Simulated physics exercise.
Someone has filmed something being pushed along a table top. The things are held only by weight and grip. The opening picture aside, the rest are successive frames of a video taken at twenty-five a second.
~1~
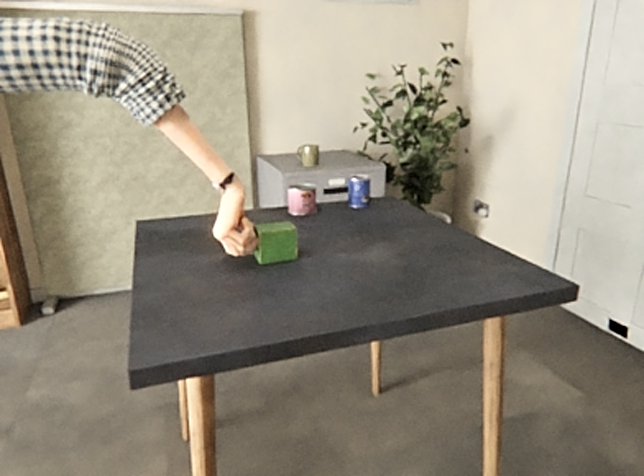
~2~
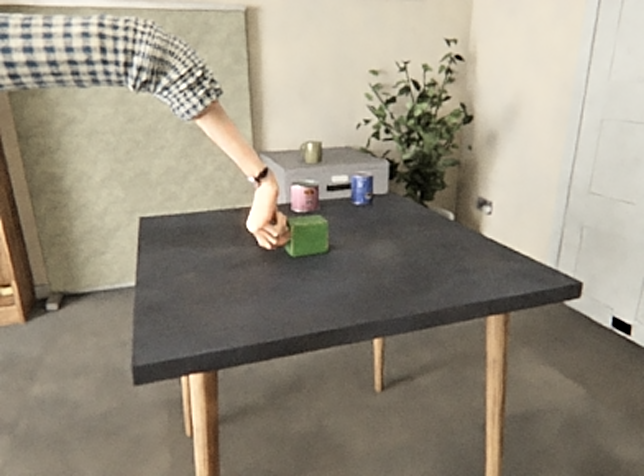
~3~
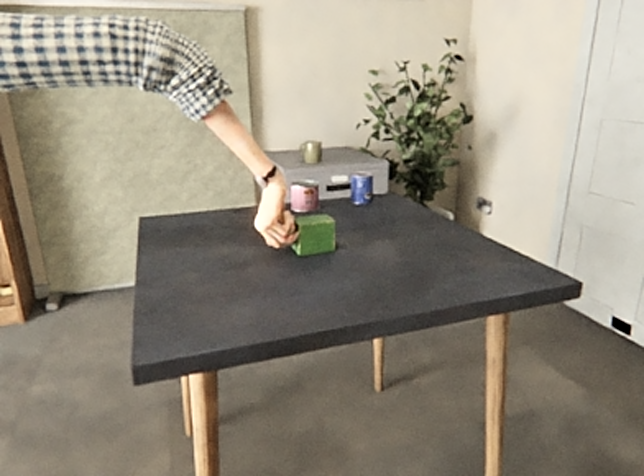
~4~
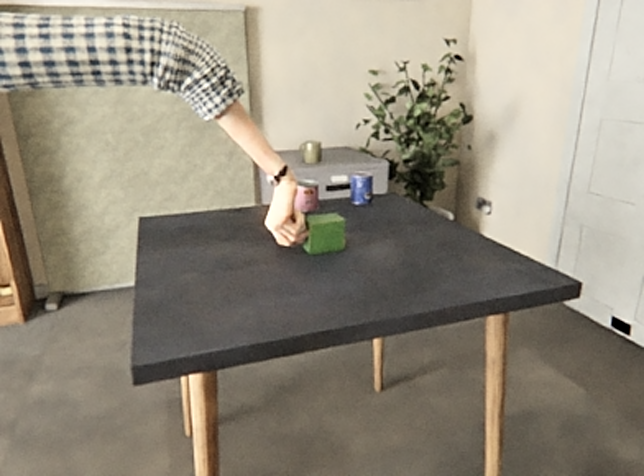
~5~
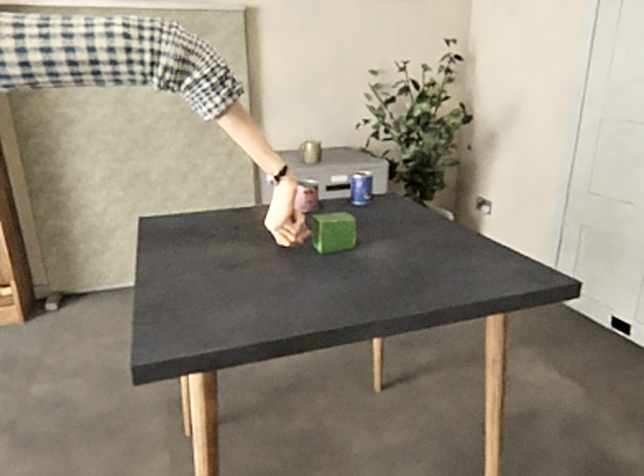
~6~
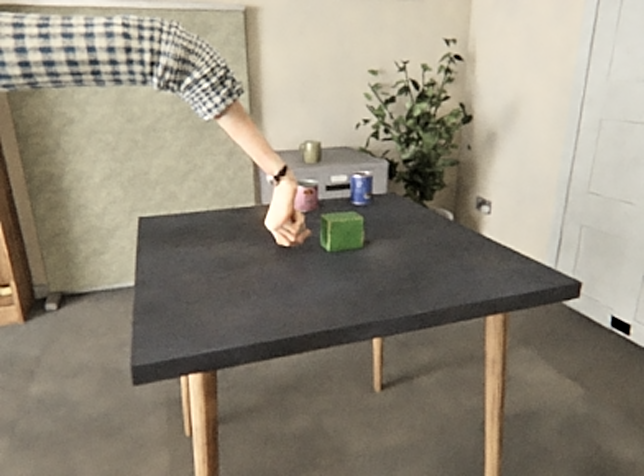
A green block slides right across the dark table, pushed by a hand that then stops.
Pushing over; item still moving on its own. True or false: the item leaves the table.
False.
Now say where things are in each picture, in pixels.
Under the hand; green block (275, 242), in the first picture.
Under the hand; green block (306, 236), in the second picture.
Under the hand; green block (314, 235), in the third picture.
Green block (323, 234), in the fourth picture.
Green block (334, 232) displaced a little, in the fifth picture.
Green block (342, 231) displaced a little, in the sixth picture.
Then, 0.10 s past the last view, green block displaced about its own width near (354, 230).
Then, 0.40 s past the last view, green block resting near (355, 230).
Finally, moved from the start, green block. Final places as the last picture's camera would see them, green block near (355, 230).
